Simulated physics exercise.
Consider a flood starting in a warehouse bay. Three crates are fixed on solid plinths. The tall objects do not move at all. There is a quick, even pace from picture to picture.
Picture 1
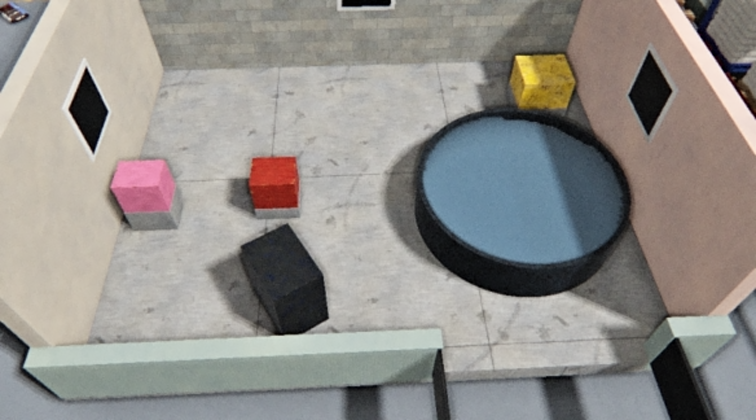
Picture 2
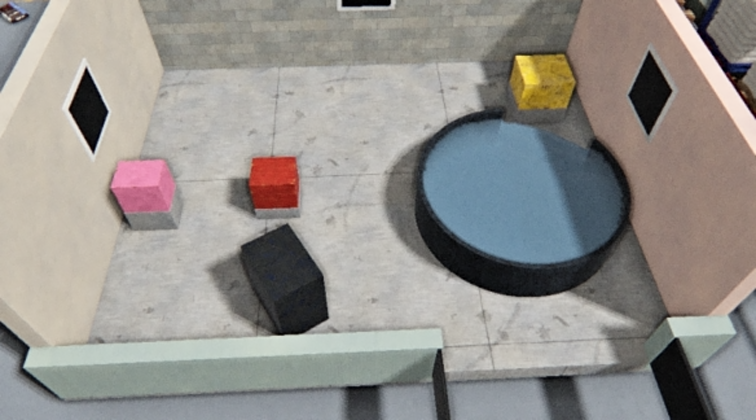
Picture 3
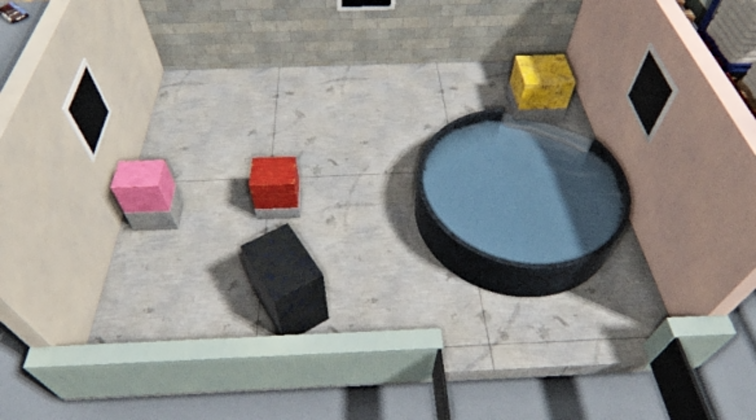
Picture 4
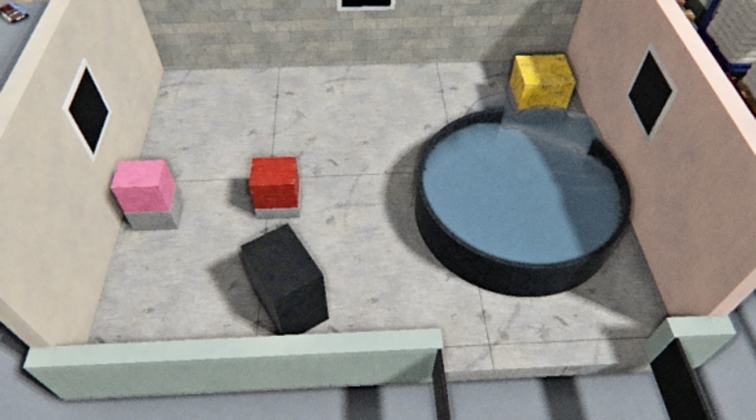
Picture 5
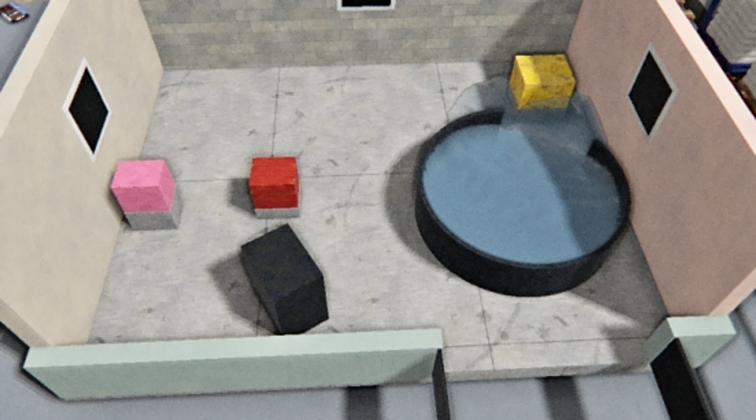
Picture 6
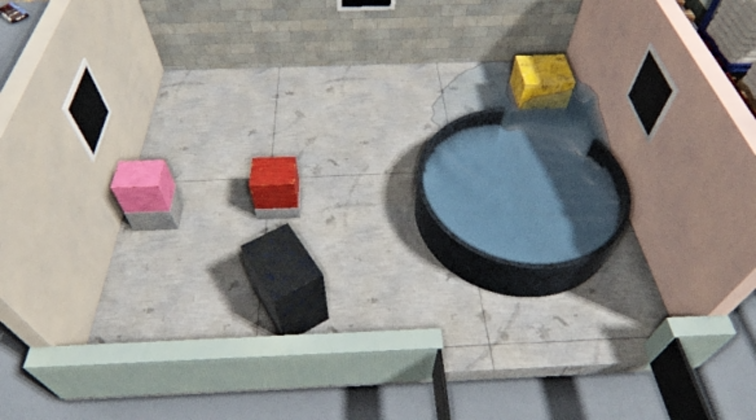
To begin with, a round black tank of blue water stands whole and still in a walled bay with pink, red, yellow and black blocks. A gap then opens in its far side, and clear water pours out, spreading across the floor around the yellow block while the blocks stay still.
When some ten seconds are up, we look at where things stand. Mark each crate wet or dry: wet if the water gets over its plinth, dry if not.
Pink crate dry, yellow crate wet, red crate dry.
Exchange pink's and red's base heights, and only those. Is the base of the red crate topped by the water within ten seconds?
Looks like the red crate comes through fine.
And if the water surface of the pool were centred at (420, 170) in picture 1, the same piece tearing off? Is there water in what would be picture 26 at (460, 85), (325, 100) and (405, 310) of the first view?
As listed: Awash, flooded, no water.
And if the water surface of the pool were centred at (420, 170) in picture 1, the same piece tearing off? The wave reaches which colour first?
Answer: The crate marked yellow.
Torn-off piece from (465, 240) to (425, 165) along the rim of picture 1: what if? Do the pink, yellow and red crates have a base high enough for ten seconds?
Going through them, the pink is never reached, the yellow is never reached and the red gets reached.
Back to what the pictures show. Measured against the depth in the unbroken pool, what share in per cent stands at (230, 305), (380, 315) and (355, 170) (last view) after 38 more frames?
The depths come to near 0, 4 and 2 per cent respectively.
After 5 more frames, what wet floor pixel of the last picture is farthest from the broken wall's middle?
I'd go with roughly (413, 67).
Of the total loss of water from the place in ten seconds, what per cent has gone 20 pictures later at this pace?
Share gone: About 20 %.
A moment on, water covers 15 % of the floor; the pink crate not reached, the yellow crate water round its plinth, the red crate not reached.
Next, water covers 30 % of the floor; the pink crate not reached, the yellow crate water round its plinth, the red crate not reached.
Then, water covers 45 % of the floor; the pink crate not reached, the yellow crate water round its plinth, the red crate not reached.
Later, water covers 75 % of the floor; the pink crate water round its plinth, the yellow crate water round its plinth, the red crate water round its plinth.
In the end, water covers 95 % of the floor; the pink crate stayed above the water, the yellow crate was topped, the red crate stayed above the water.
